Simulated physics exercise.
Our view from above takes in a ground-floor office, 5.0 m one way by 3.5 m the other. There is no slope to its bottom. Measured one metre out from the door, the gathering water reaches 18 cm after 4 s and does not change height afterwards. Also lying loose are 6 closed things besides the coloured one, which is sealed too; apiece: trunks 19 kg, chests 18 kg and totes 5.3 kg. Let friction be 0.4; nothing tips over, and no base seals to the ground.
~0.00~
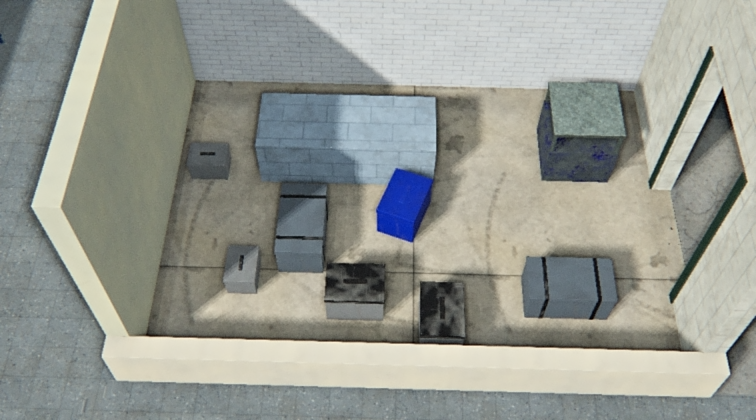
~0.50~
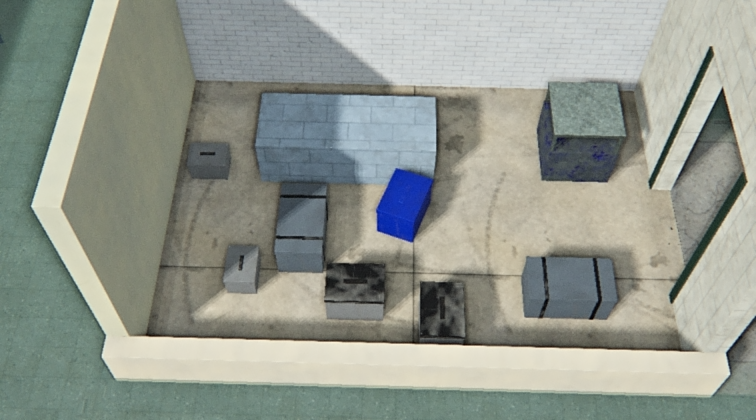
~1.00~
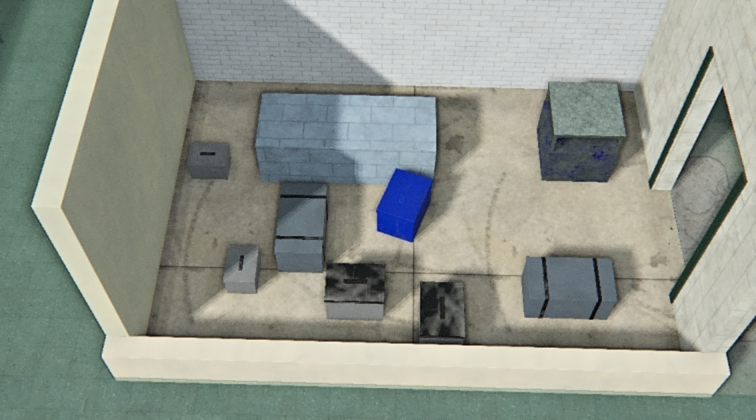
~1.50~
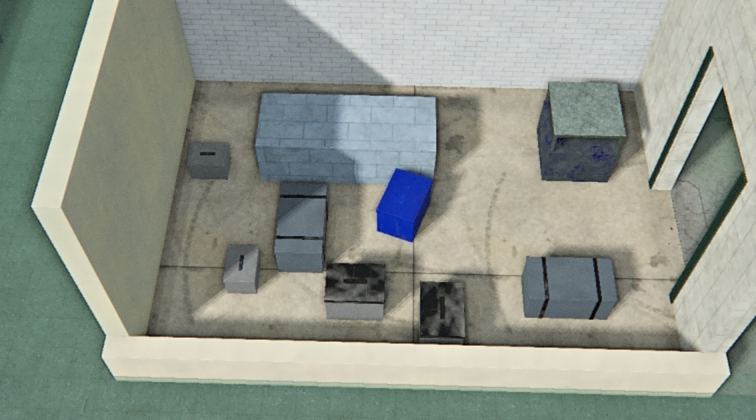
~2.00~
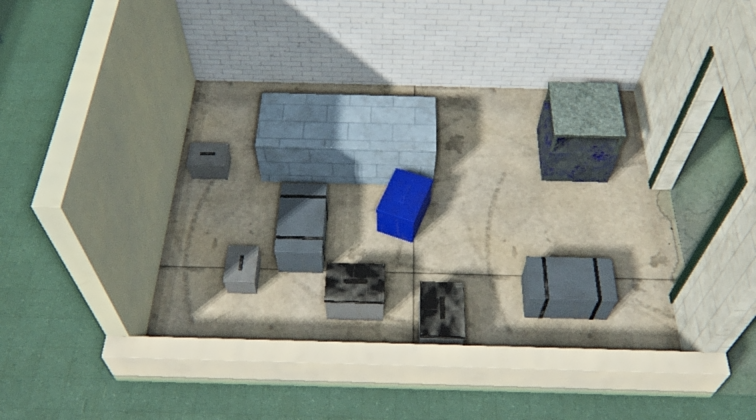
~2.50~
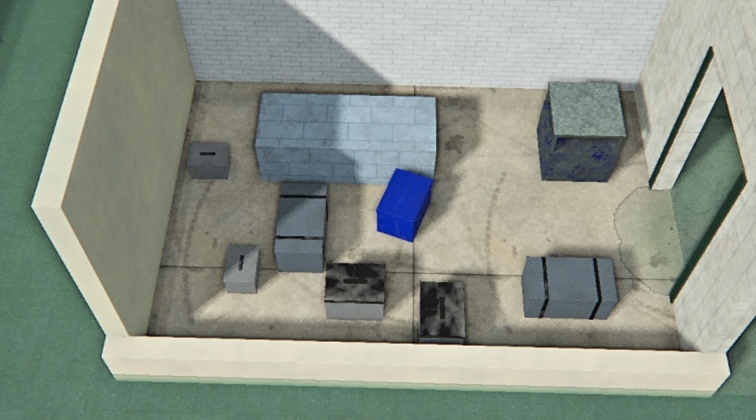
To begin with, a blue box and several grey and dark ones sit on the dry floor of a walled room, with grey paving outside. Green water covers the paving, then fills the doorway on the right, and finally a shallow patch spreads just inside, while every box stays still.
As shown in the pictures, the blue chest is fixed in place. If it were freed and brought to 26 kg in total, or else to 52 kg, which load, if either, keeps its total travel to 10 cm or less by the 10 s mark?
Only 52 kg suffices.
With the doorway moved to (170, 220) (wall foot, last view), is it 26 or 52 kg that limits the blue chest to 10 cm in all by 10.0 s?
Just the heavy one.
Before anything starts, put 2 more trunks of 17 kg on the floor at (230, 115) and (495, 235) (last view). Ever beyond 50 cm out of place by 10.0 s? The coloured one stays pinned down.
Order as asked: Stays within / goes beyond.
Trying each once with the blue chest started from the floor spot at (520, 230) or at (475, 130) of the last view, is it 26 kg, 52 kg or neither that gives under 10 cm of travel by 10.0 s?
Result, try 1: Heavy passes, light fails; try 2: Both pass.
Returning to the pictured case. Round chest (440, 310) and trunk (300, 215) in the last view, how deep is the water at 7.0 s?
Around 9 cm and 4 cm.
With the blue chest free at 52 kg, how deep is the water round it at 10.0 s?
Something like 9 centimetres.
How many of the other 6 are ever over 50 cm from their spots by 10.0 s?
The answer here is 4.
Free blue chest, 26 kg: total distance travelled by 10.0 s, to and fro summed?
Total path: Approx. 80 cm.
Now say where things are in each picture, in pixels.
In the first picture, the blue chest at (405, 194) rests on the ground; water covers 0.0 m2; 0 of 7 have shifted.
In the second picture, the blue chest at (405, 194) rests on the ground; water covers 0.0 m2; 0 of 7 have shifted.
In the third picture, the blue chest at (405, 194), on the bottom; 0.0 m2 under water; 0 of 7 have shifted.
In the fourth picture, the blue chest at (405, 194), on the bottom; water covers 0.0 m2; 0 of 7 have shifted.
In the fifth picture, the blue chest at (405, 194), on the bottom; 0.0 m2 under water; 0 of 7 have shifted.
In the sixth picture, the blue chest at (405, 194), on the bottom; 0.4 m2 under water; 0 of 7 have shifted.
After 3.5 s the blue chest would be 0 cm from its start with 26 kg and 0 cm from its start with 52 kg; 0 cm of water round it then.
After 4.5 s the blue chest would be 0 cm from its start with 26 kg and 0 cm from its start with 52 kg; 2 cm of water round it then.
After 7.0 s the blue chest would be 38 cm from its start with 26 kg and 0 cm from its start with 52 kg; 7 cm of water round it then.
After 10.0 s the blue chest would be 73 cm from its start with 26 kg and 0 cm from its start with 52 kg; 9 cm of water round it then.
